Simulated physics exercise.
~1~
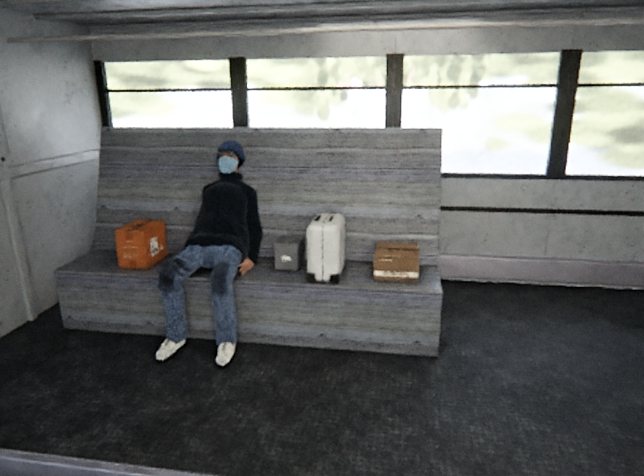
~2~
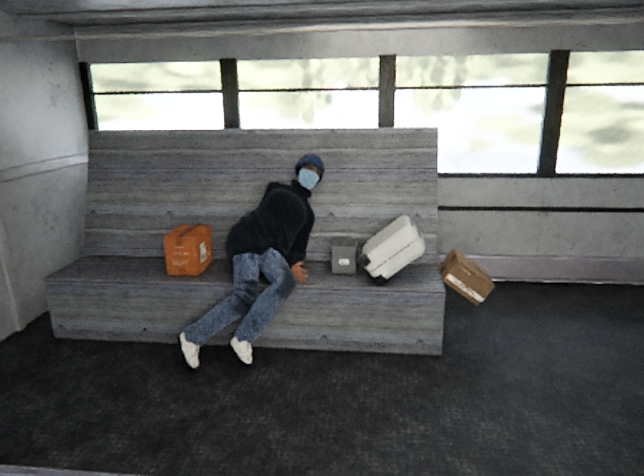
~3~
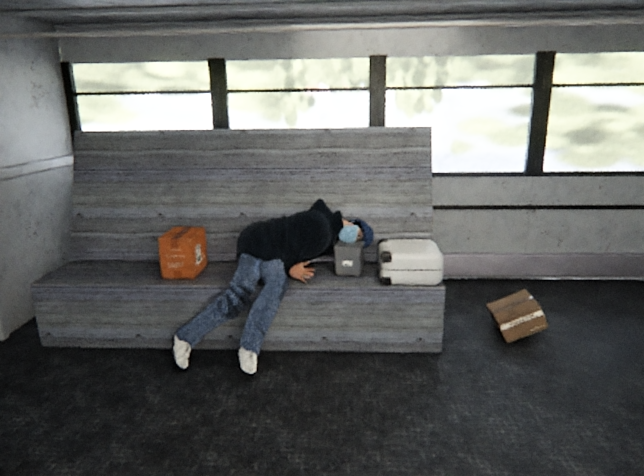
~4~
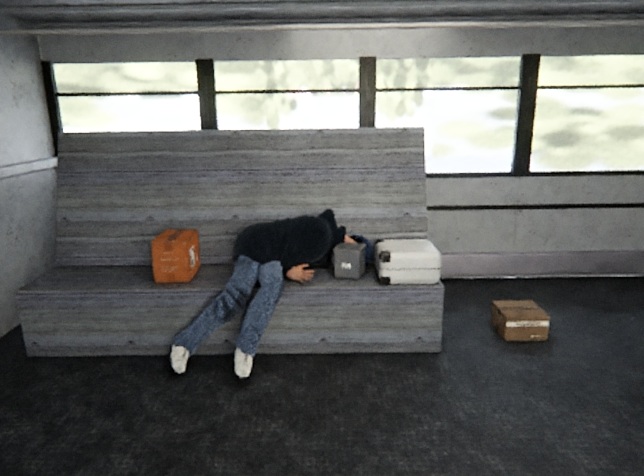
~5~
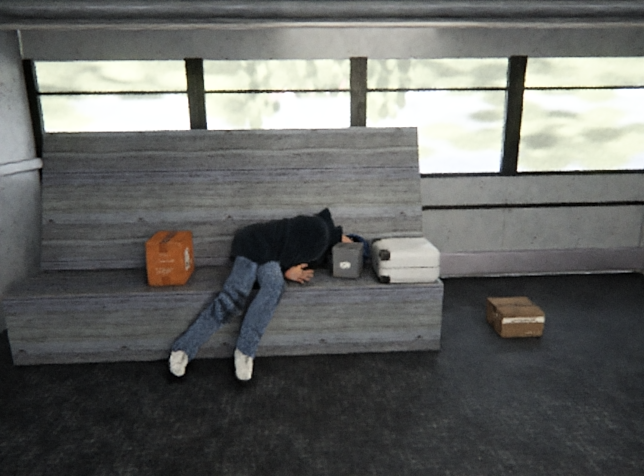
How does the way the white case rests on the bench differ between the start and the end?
At the start the white case stands upright on the bench, and at the end it lies on its side there.
